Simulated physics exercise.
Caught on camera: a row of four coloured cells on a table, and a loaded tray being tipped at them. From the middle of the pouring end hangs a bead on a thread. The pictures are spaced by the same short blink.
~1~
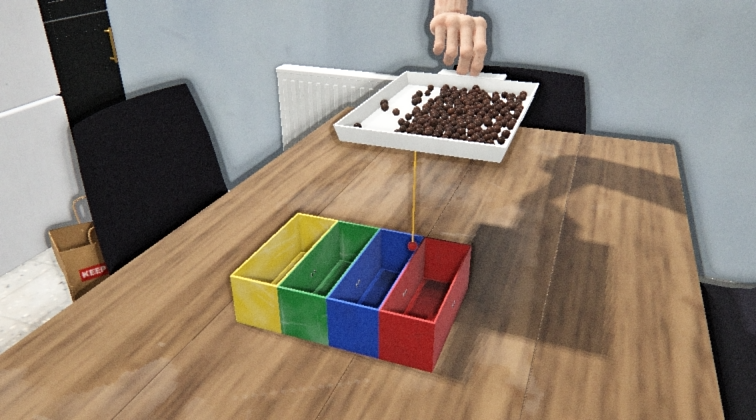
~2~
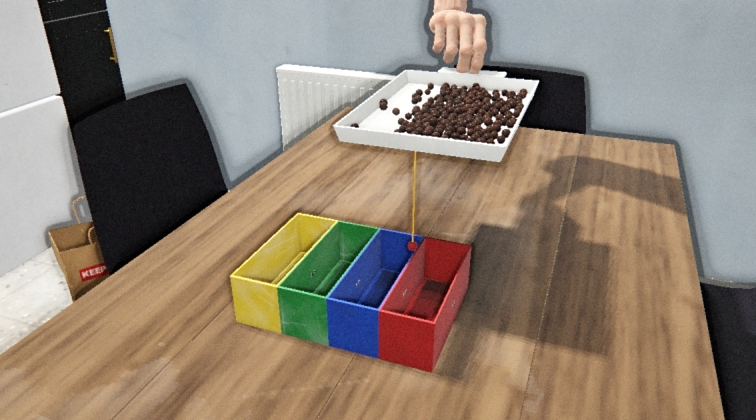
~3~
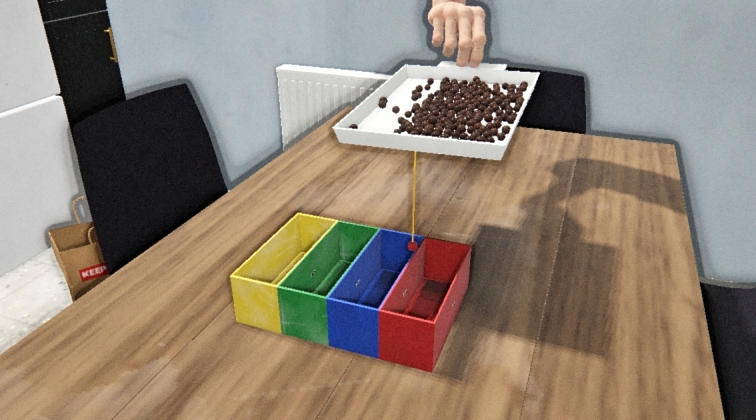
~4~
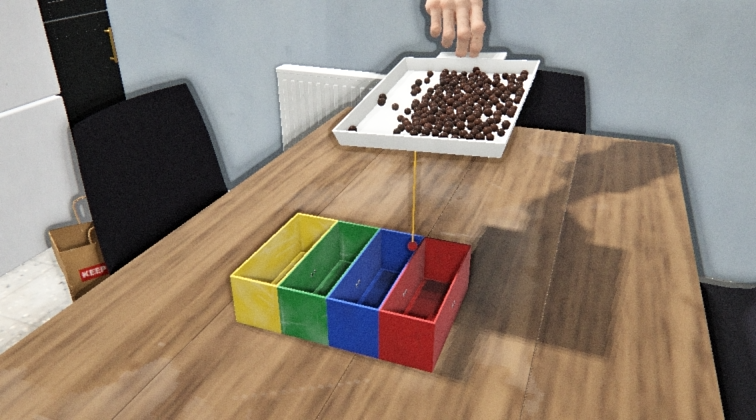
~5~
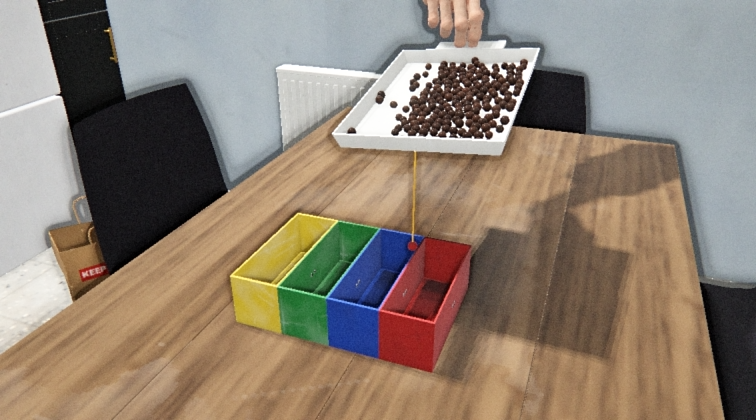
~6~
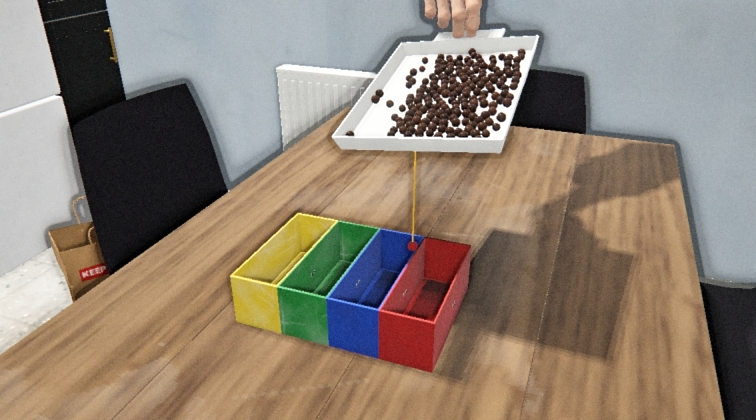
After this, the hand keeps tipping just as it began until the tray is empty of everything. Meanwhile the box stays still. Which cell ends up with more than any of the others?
The green cell.
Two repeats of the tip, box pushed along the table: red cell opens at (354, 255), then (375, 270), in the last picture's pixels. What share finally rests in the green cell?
0 per cent the first time, 10 per cent the second time.
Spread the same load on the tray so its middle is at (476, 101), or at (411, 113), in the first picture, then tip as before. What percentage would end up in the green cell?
Near 70 per cent and near 70 per cent.
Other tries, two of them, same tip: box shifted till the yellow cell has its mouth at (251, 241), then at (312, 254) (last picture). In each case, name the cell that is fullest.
Blue first, the yellow one second.
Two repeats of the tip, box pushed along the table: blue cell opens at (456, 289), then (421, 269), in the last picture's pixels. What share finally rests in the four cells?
First case around 40 %, second case around 90 %.
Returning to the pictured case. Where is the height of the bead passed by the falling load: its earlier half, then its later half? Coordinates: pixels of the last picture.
About (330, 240) to begin with, then about (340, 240).
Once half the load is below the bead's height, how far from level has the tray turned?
Close to 80 degrees, I reckon.
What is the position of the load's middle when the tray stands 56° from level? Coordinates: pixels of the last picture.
About (380, 123).
Just after the last frame, tray tipped steeply; the larger part on the tray; just a few in the green cell; just a few in the yellow cell; just a few in the blue cell; about a tenth falling or outside the box.
A moment on, tray tipped right over; about a tenth on the tray; roughly half in the green cell; about a tenth in the blue cell; about a tenth in the yellow cell; just a few in the red cell; about a tenth falling or outside the box.
Further on, tray tipped past a quarter turn; roughly two thirds in the green cell; roughly a quarter in the blue cell; about a tenth in the yellow cell; just a few in the red cell; about a tenth falling or outside the box.
When it is over, tray tipped past a quarter turn; roughly two thirds in the green cell; roughly a quarter in the blue cell; about a tenth in the yellow cell; just a few in the red cell; about a tenth outside the box.
